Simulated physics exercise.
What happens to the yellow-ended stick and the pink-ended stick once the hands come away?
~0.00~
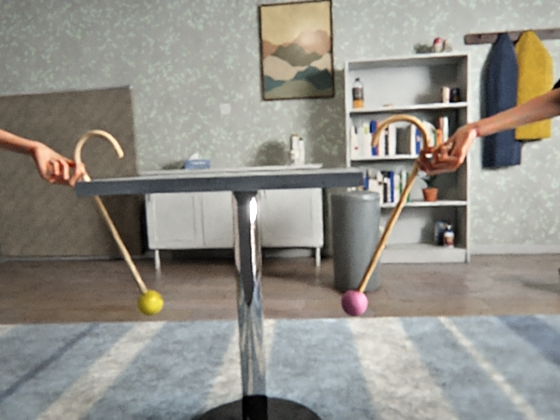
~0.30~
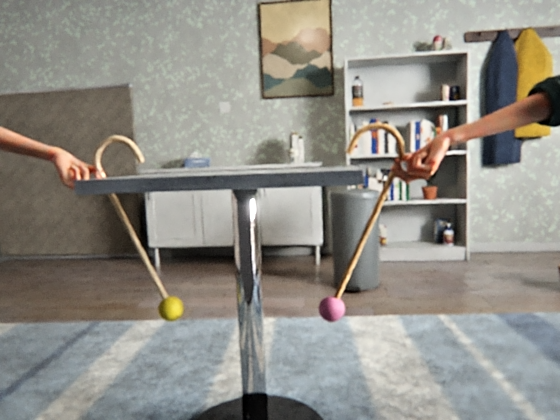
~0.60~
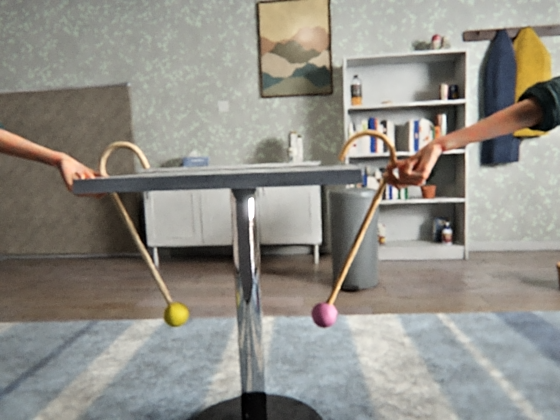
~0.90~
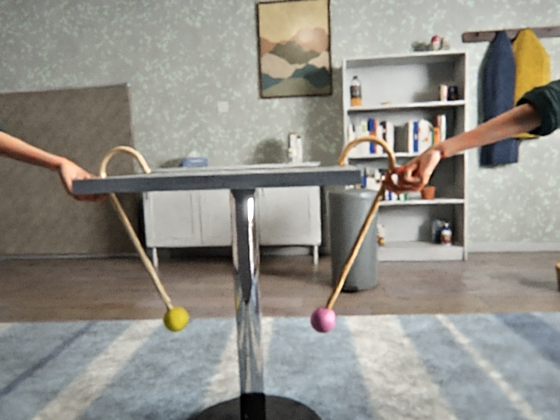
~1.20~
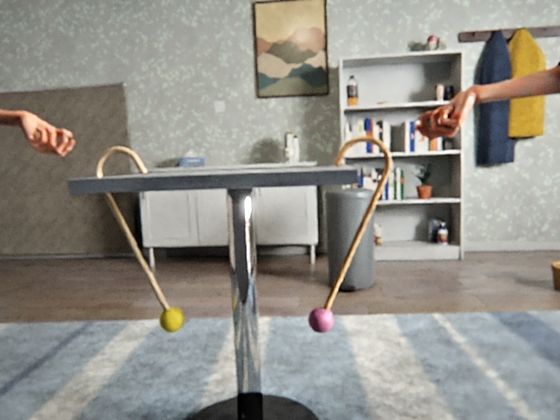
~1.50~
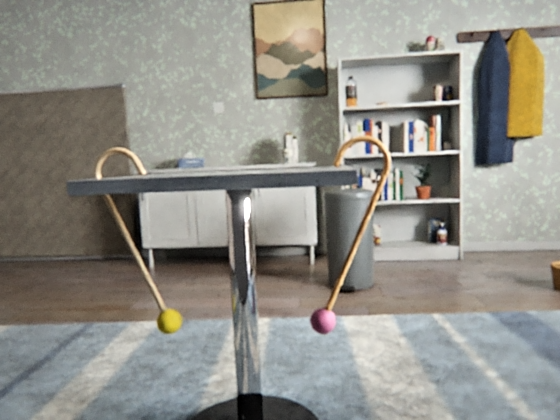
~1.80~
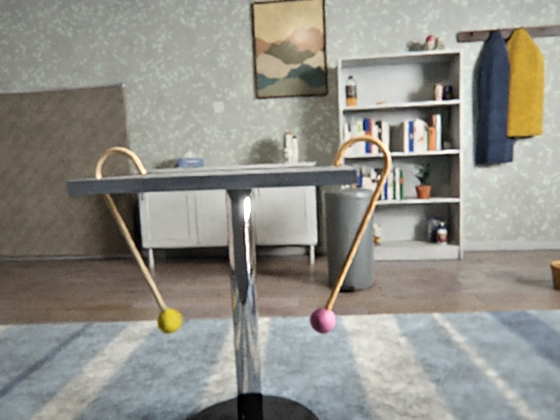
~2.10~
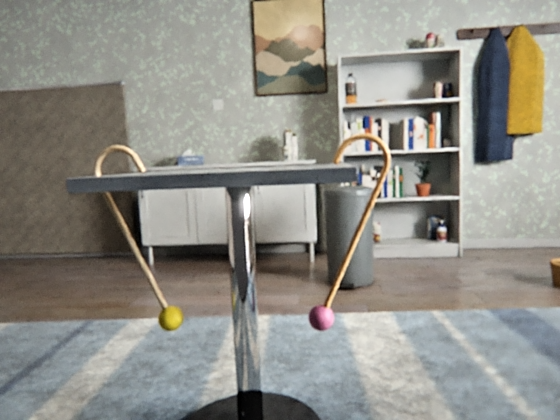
Both sticks stay hooked on the edges of the table, the yellow one on the left and the pink one on the right.
